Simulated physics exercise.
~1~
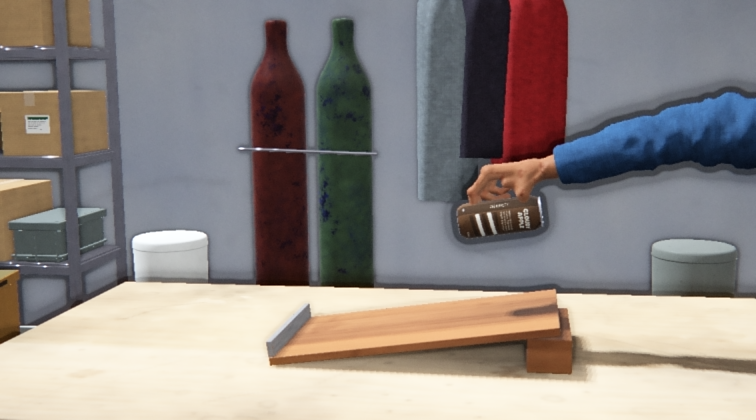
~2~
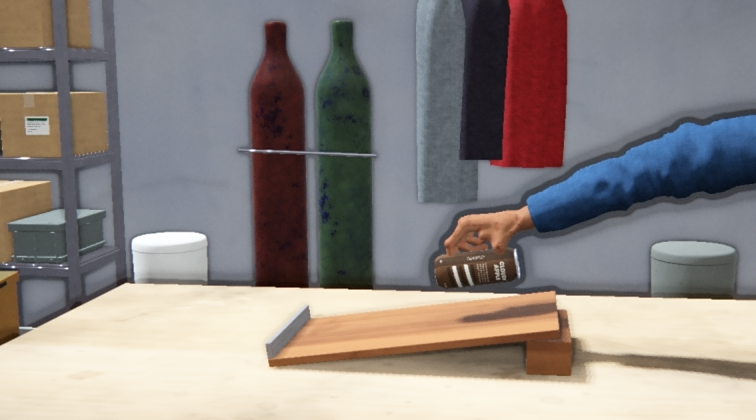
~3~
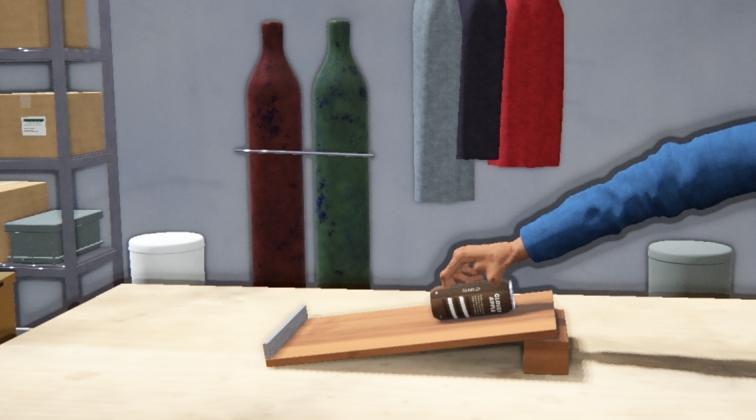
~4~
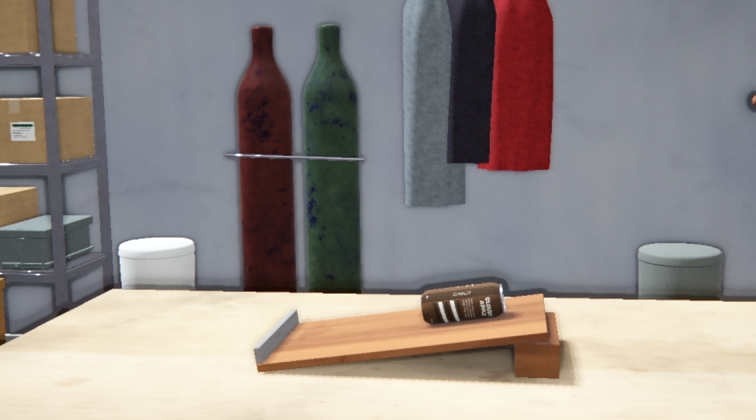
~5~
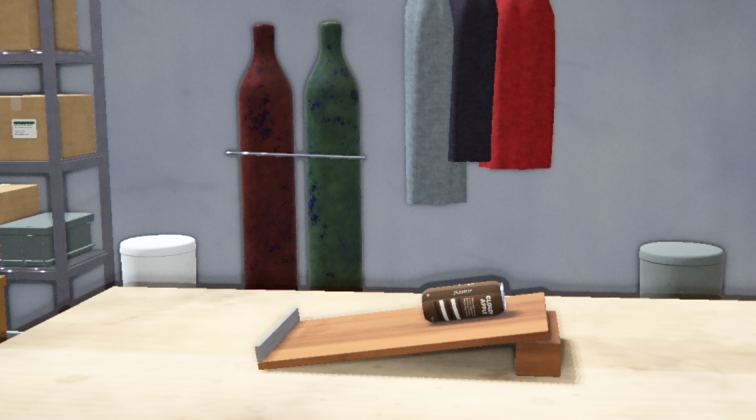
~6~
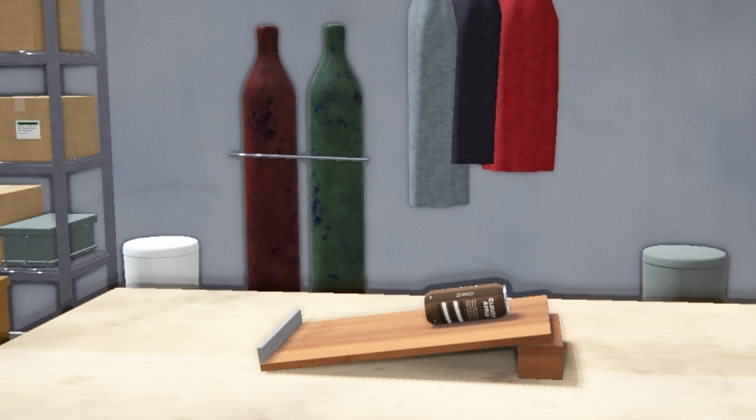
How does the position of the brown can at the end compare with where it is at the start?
At the start the brown can is held in the air above the right part of the board. At the end it is lower and slightly farther left, lying on its side on the upper part of the sloping board.
